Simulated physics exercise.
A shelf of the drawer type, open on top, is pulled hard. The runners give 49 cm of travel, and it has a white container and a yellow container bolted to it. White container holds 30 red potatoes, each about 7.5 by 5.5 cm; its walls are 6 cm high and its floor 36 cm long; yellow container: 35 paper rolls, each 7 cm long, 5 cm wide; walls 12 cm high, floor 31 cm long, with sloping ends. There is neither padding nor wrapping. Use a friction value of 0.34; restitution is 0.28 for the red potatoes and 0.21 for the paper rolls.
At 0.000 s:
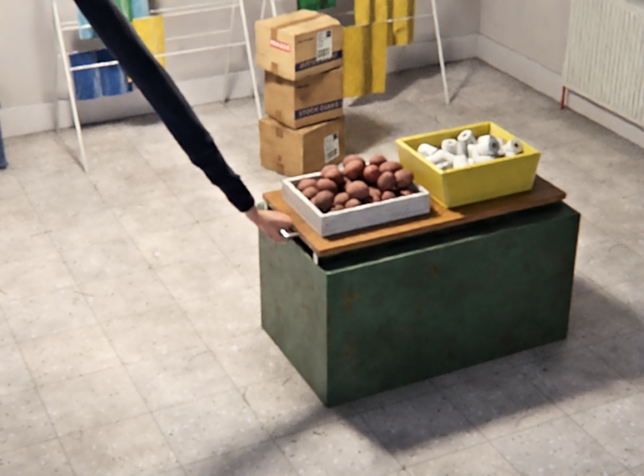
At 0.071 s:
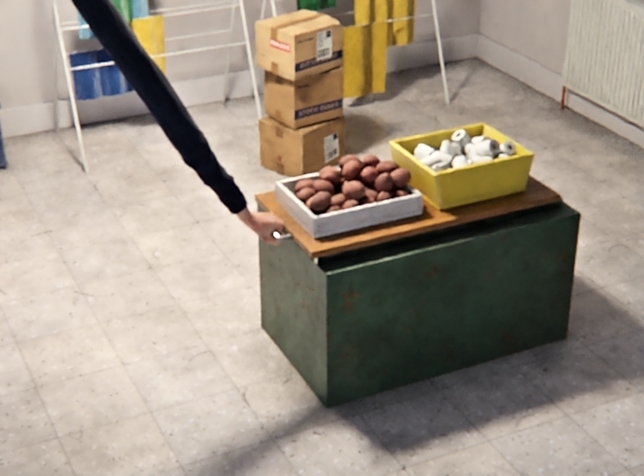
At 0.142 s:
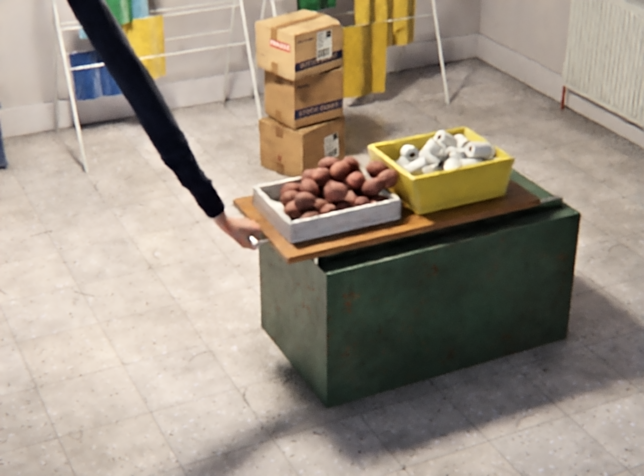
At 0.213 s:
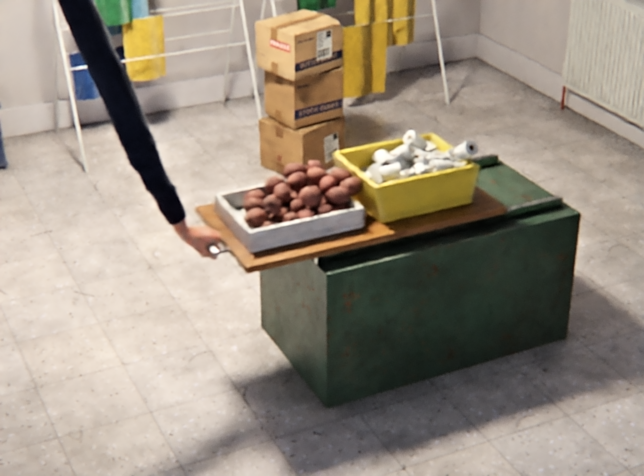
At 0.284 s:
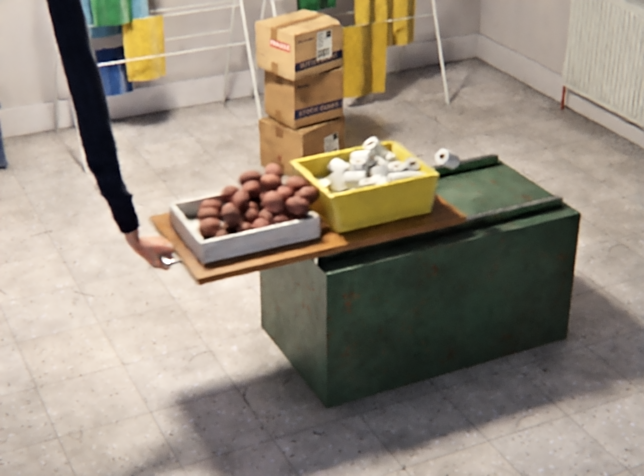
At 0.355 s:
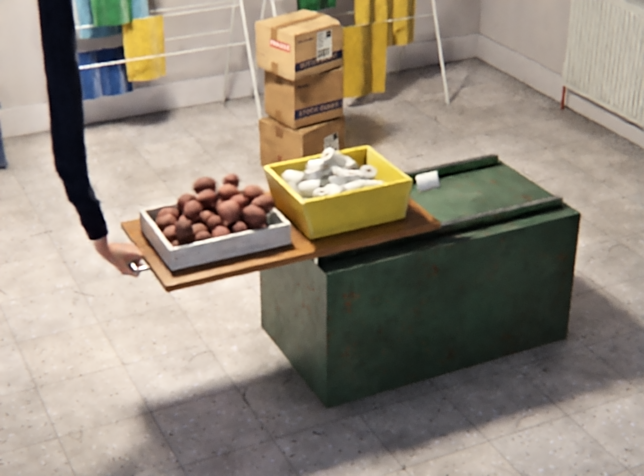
In a tiled room, a hand pulls a loaded wooden board leftward across a green chest.
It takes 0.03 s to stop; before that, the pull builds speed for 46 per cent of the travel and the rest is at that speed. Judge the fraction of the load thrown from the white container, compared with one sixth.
The fraction thrown is above one sixth.
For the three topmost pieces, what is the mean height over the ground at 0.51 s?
Height, averaged: Around 76 cm.
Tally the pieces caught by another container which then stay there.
Count: About 0.
After 0.39 s, 2 of 30 out of the white container and 1 of 35 out of the yellow container.
After 0.51 s, 7 of 30 out of the white container and 1 of 35 out of the yellow container.
After 0.73 s, 9 of 30 out of the white container and 1 of 35 out of the yellow container.
Final count (at 1.17 s), 10 of 30 out of the white container and 1 of 35 out of the yellow container. Asked share, 10 of 30, 33 per cent.
